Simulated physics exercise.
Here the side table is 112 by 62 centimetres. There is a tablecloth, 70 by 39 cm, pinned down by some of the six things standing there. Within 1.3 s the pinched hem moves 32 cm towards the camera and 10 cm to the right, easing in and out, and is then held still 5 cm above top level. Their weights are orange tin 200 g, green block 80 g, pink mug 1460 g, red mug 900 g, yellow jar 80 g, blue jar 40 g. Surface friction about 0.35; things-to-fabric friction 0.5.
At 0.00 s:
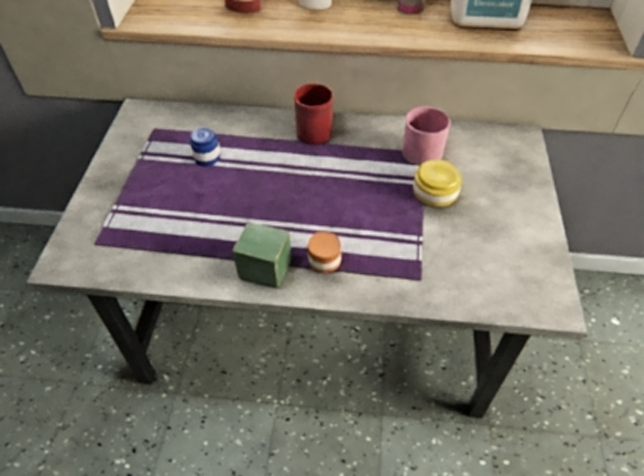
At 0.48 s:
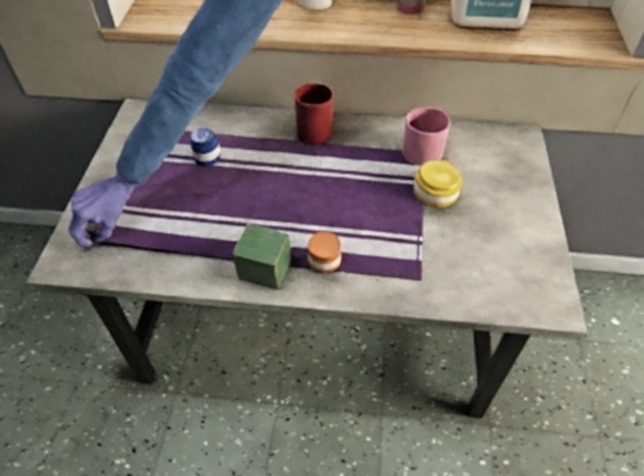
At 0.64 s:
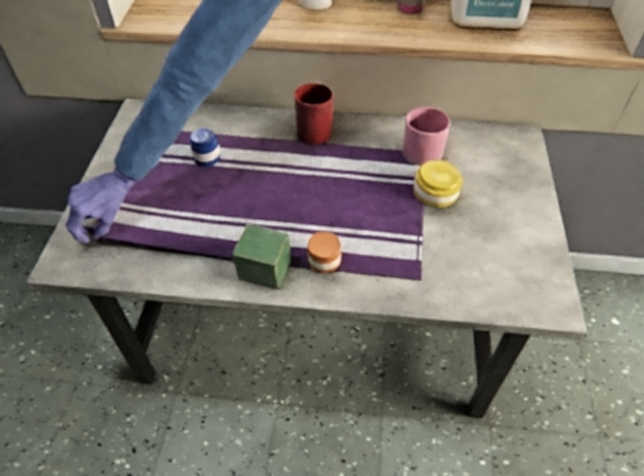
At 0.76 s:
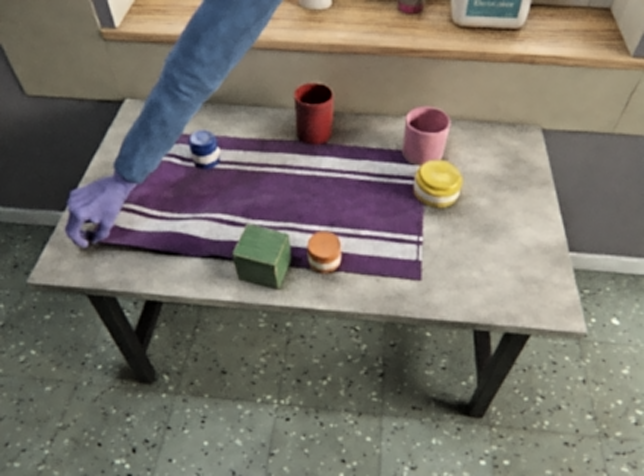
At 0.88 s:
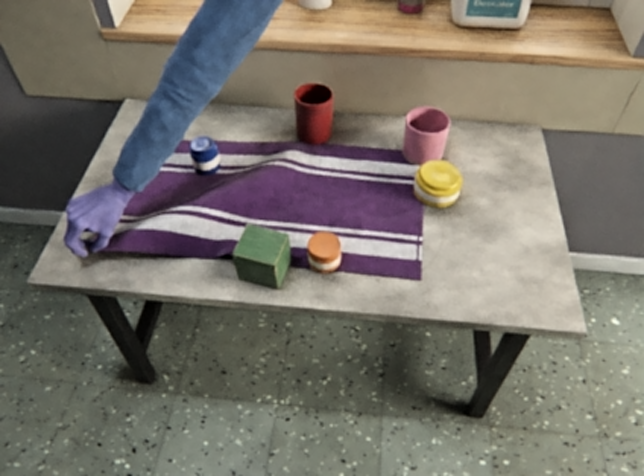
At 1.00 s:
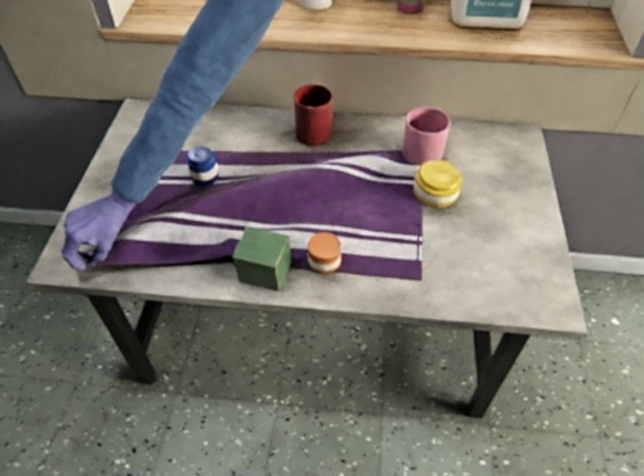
A purple-gloved hand reaching in and pulling a striped purple tablecloth's left corner towards the camera, wrinkling it and shifting the blue jar.
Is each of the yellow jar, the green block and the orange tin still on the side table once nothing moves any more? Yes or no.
Yellow jar yes, green block no, orange tin yes.
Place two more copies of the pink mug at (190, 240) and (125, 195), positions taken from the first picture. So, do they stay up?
Off the top, still on top.
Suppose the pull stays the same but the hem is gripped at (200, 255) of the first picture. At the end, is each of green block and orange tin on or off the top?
Green block is lost, orange tin is lost.
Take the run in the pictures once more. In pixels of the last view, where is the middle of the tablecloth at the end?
I'd point to about (259, 272).
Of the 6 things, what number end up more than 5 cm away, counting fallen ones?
4 in all.
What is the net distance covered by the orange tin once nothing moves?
For the orange tin, it's 6 cm.
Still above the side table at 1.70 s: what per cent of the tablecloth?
Around 80 percent.
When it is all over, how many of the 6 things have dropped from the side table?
1.
After 1.2 s, 95 % of the tablecloth is still over the top; green block 3 cm off its start, blue jar 14 cm off its start.
After 1.5 s, 90 % of the tablecloth is still over the top; green block 7 cm off its start, orange tin 3 cm off its start, yellow jar 2 cm off its start.
After 1.7 s, 80 % of the tablecloth is still over the top; green block over the edge, orange tin 5 cm off its start at (321, 266), yellow jar 2 cm off its start at (436, 179).
After 1.9 s, 75 % of the tablecloth is still over the top; green block over the edge, orange tin 7 cm off its start, yellow jar 2 cm off its start.
After 3.5 s, 75 % of the tablecloth is still over the top; green block over the edge, orange tin 7 cm off its start at (321, 272), yellow jar 2 cm off its start at (436, 179), blue jar 31 cm off its start at (166, 234).
